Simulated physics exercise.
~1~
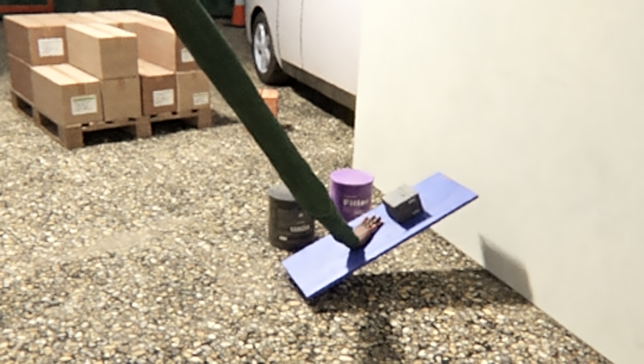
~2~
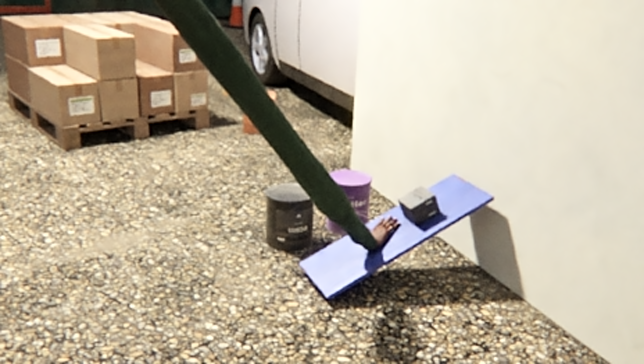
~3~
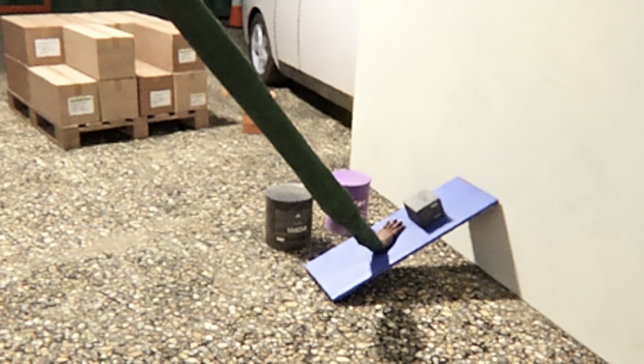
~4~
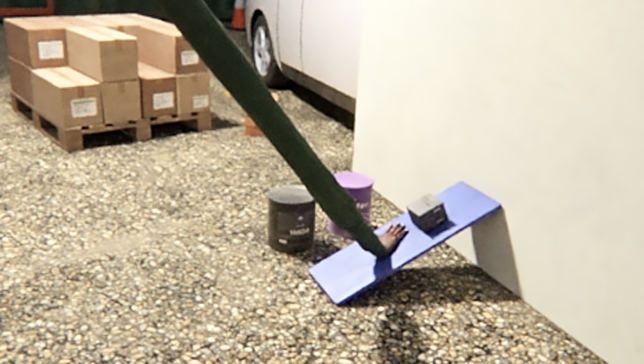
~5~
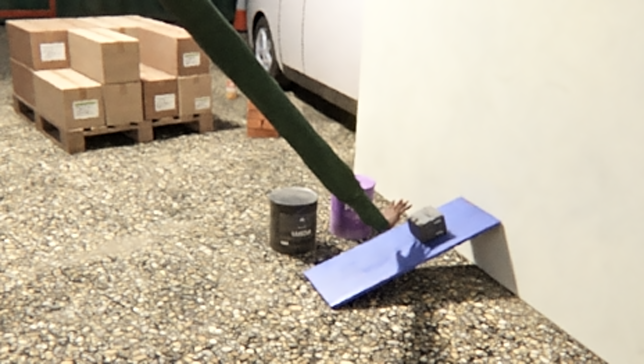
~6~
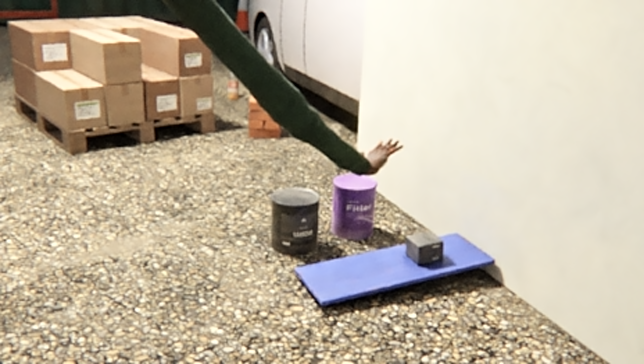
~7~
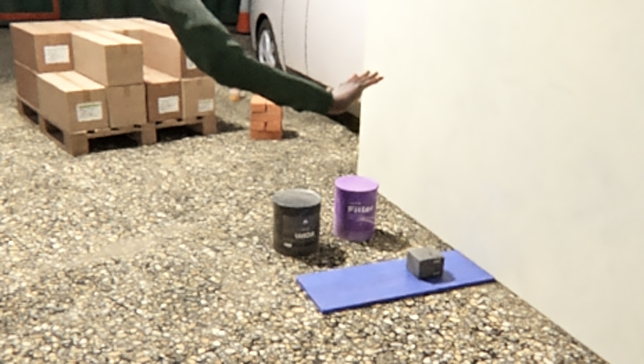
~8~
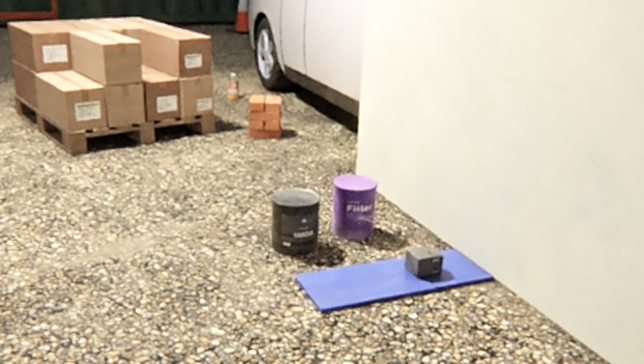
A dark-sleeved arm reaches down from the upper left across a pebbled yard, seen from slightly above by a gently swaying camera. Its hand holds a tilted blue board with a small dark grey block on it, beside a black pail and a purple pail, with stacked cartons on a pallet and a pale car behind. The hand shifts the board right until its raised end meets the pale wall. Then the fingers let go and draw back. The board slides down the wall and ends flat on the pebbles, the block still on top, as the arm leaves and both pails stay put.
